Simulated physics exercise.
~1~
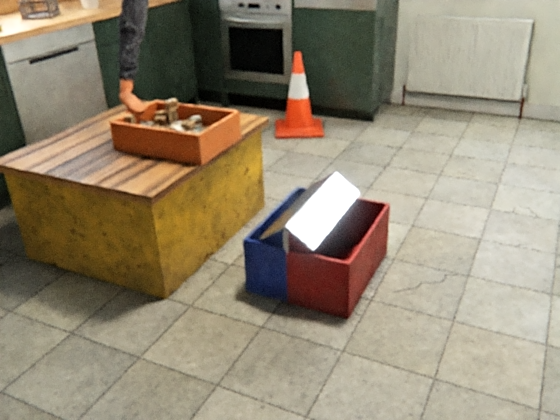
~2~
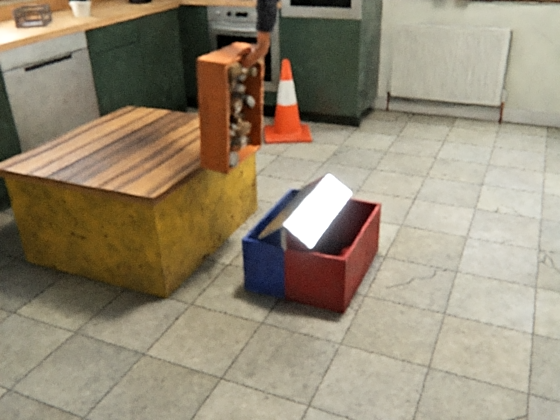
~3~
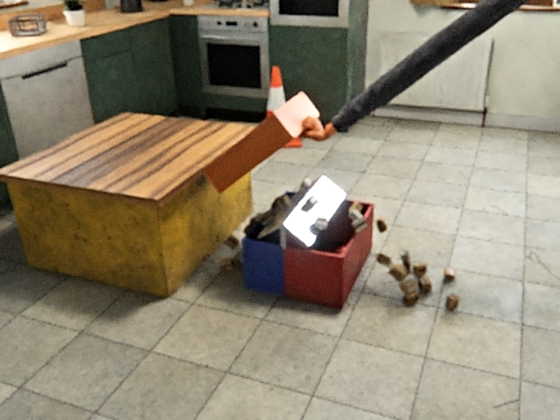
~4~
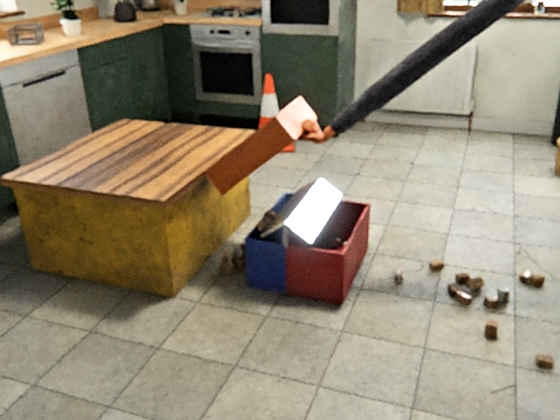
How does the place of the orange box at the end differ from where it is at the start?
At the start the orange box sits flat on top of the wooden bench, but at the end it is held tipped over at the bench's right edge, further right and slightly lower in view.
